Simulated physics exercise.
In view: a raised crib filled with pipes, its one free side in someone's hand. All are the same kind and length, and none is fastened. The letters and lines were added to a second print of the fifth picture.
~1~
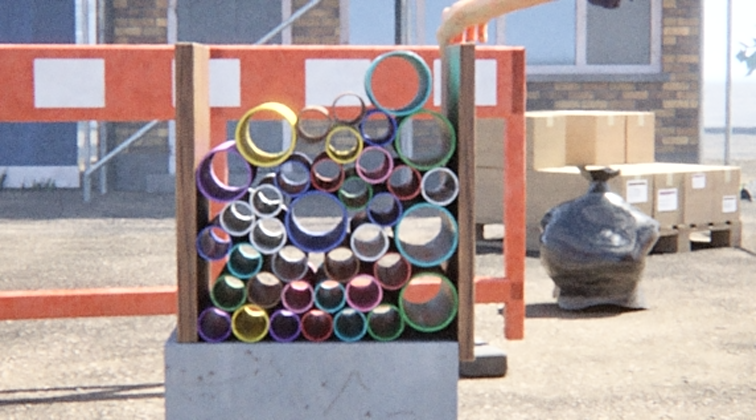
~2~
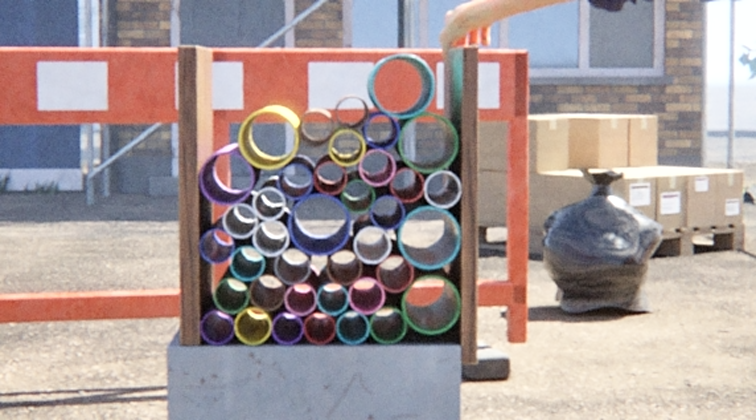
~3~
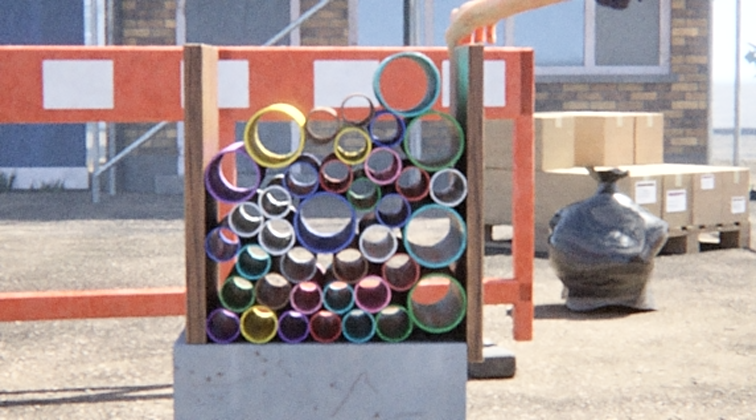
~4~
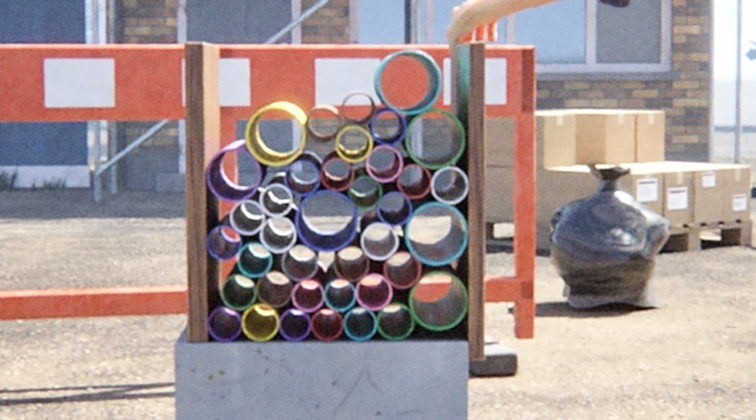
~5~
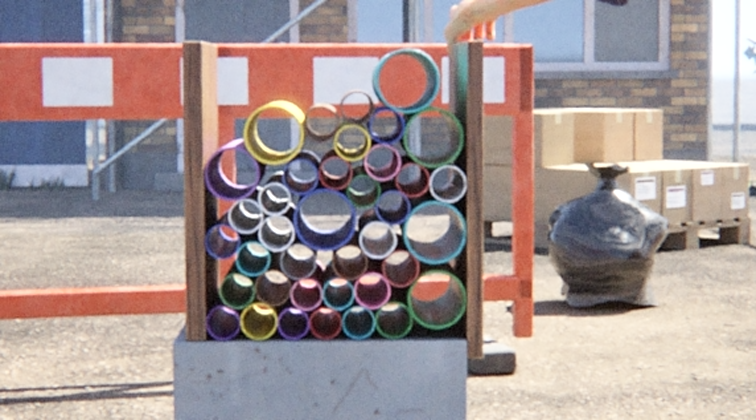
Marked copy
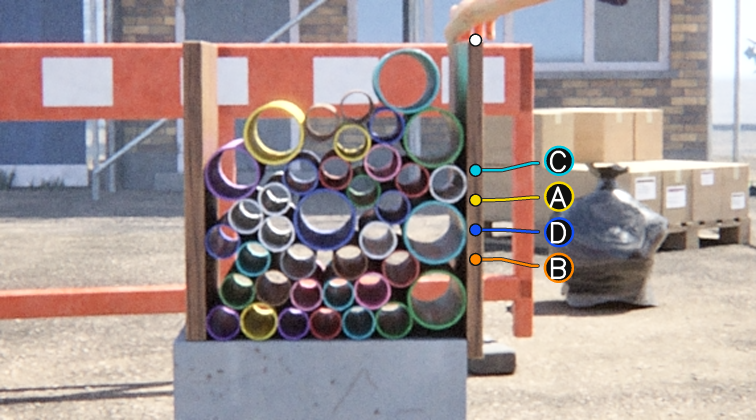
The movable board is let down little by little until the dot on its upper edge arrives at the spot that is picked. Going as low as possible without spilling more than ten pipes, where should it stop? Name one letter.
Mark B is as low as it can go.
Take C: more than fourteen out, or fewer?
It loses fewer than fourteen.
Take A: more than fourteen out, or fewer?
At A, fewer than fourteen.
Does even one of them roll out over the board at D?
At D: Yes.
On the marked copy, A at (475, 200); B at (475, 260); C at (475, 170); D at (475, 230); the white dot at (475, 40).
With B. Early on, top of the board (467, 134).
Further on, top of the board (467, 234).
At the end, top of the board (467, 259), about six out over the board.
As for the rest, A none out over the board; C none out over the board; D about five out over the board.
